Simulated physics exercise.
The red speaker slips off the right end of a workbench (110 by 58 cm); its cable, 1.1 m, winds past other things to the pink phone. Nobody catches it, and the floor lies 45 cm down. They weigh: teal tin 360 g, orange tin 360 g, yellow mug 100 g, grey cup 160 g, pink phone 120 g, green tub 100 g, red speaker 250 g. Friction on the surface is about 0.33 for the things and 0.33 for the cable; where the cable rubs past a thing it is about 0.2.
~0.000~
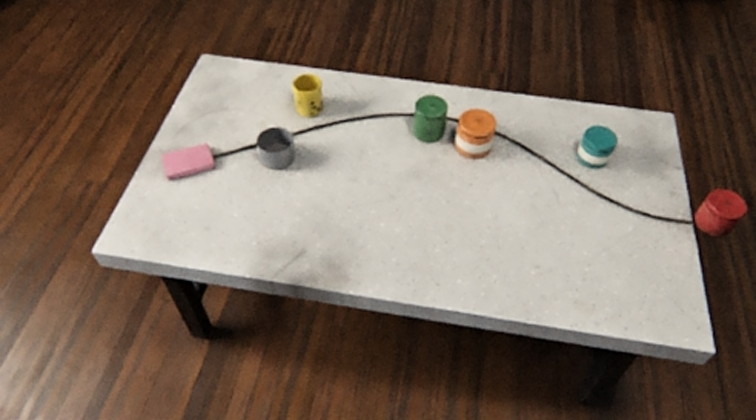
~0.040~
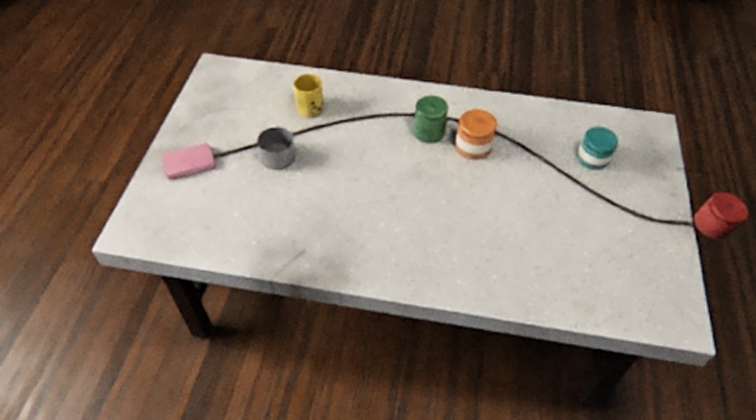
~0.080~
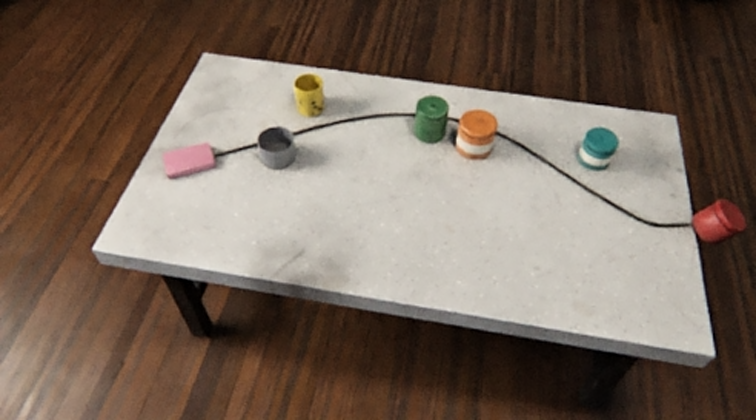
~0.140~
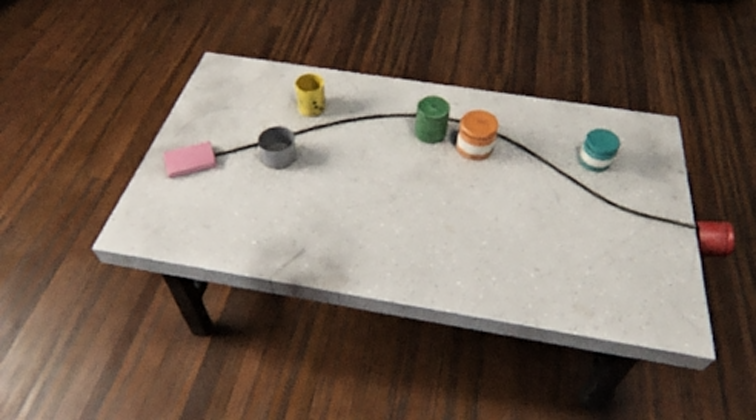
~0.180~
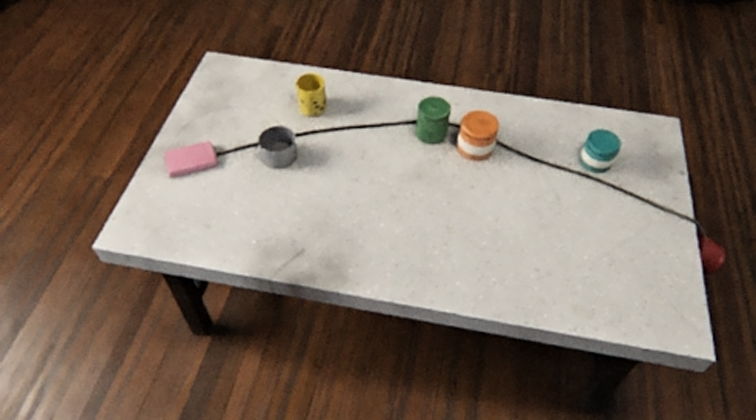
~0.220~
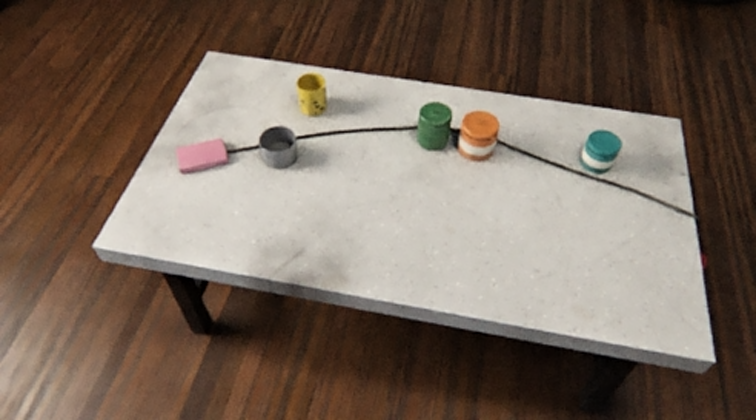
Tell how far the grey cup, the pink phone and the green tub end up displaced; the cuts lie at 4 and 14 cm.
In order: The grey cup shifts a middling way; the pink phone ends far away; the green tub moves a moderate way.
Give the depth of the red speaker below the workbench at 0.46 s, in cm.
About 25 cm.
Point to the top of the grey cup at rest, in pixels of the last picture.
Around (310, 144).
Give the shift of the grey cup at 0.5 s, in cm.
About 6 cm.
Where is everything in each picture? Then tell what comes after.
Shows, grey cup (275, 140); pink phone (187, 159); green tub (432, 105); cable runs through (640, 213) (547, 161) (359, 118), in the first frame.
Shows, red speaker (728, 206); cable runs through (640, 215), in the second frame.
Shows, red speaker (719, 222); cable runs through (638, 219), in the third frame.
Shows, red speaker (711, 239); cable runs through (644, 215), in the fourth frame.
Shows, red speaker (700, 253); cable runs through (665, 209), in the fifth frame.
Shows, grey cup (277, 139); pink phone (201, 153); green tub (436, 113); cable runs through (682, 211) (577, 172) (378, 129), in the sixth frame.
By 0.5 s, the cable's tail end at (303, 139); pink phone 19 cm off its start, green tub 10 cm off its start, grey cup 6 cm off its start.
By 0.7 s, the cable's tail end at (390, 120); pink phone 37 cm off its start, green tub 10 cm off its start, grey cup 7 cm off its start.
By 1.0 s, the cable's tail end at (419, 118); pink phone 44 cm off its start at (398, 120), green tub 10 cm off its start at (444, 142), grey cup 7 cm off its start at (310, 143).
By 1.2 s, the cable's tail end at (419, 118); pink phone 44 cm off its start, green tub 10 cm off its start, grey cup 7 cm off its start.
By 2.4 s, the cable's tail end at (419, 118); pink phone 44 cm off its start at (398, 120), green tub 10 cm off its start at (444, 142), grey cup 7 cm off its start at (310, 144), red speaker over the edge.
